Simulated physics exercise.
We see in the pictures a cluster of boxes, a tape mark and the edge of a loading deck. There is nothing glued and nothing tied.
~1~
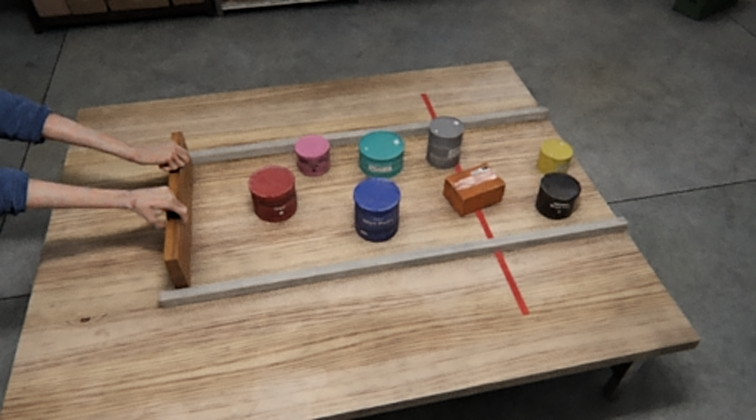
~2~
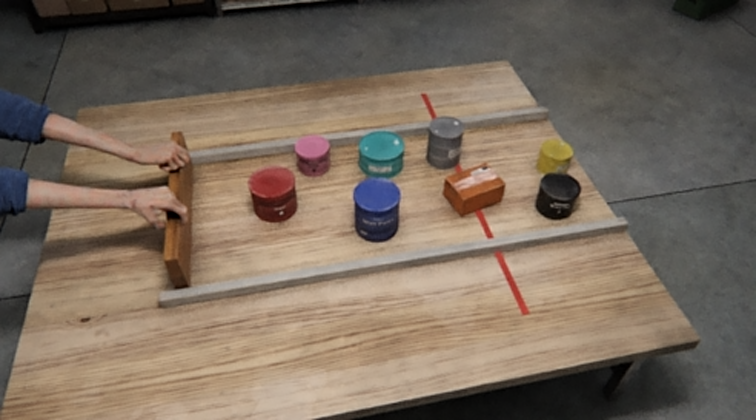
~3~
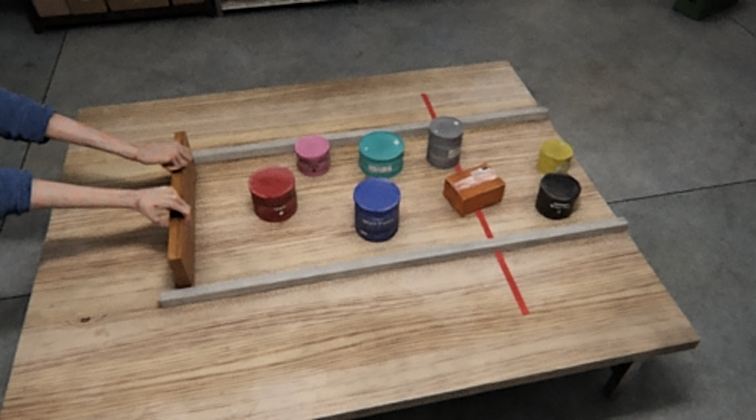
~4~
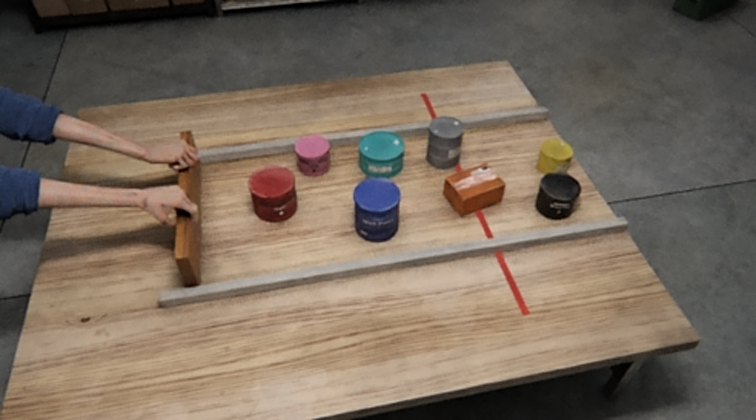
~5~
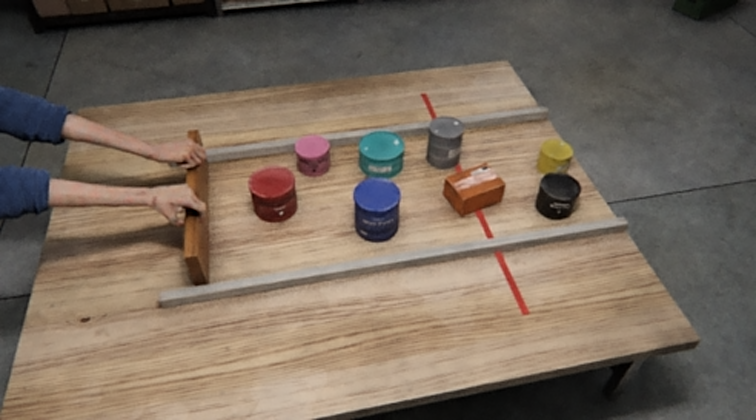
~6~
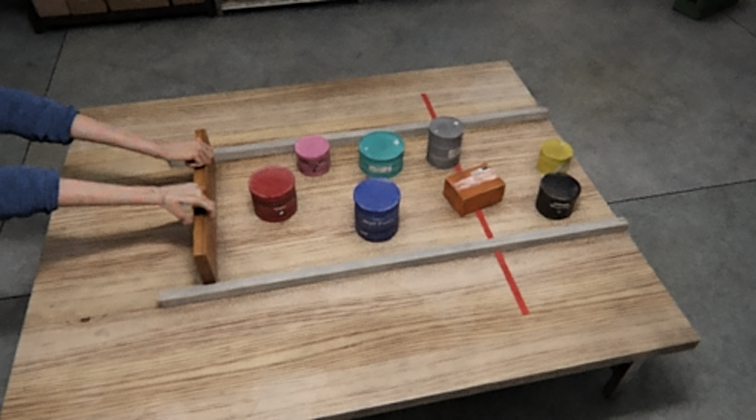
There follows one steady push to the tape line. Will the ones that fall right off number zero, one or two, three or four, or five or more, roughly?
Not one drops.
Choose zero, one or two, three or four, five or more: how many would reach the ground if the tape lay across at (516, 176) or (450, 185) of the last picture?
First one to two, then none.
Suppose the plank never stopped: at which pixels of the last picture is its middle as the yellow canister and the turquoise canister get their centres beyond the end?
Roughly (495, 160); roughly (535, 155).
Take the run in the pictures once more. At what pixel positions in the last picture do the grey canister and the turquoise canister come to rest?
Grey canister: About (542, 134); turquoise canister: About (503, 145).
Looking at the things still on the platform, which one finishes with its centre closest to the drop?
That one's the yellow canister.
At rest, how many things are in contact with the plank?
At rest, 3 are in contact.
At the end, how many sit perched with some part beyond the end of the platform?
Answer: 0.
Soon after, none off yet; yellow canister at rest near (554, 158); black pail at rest near (557, 196); orange parcel at rest near (474, 189).
In the end, the number that fall off is zero.
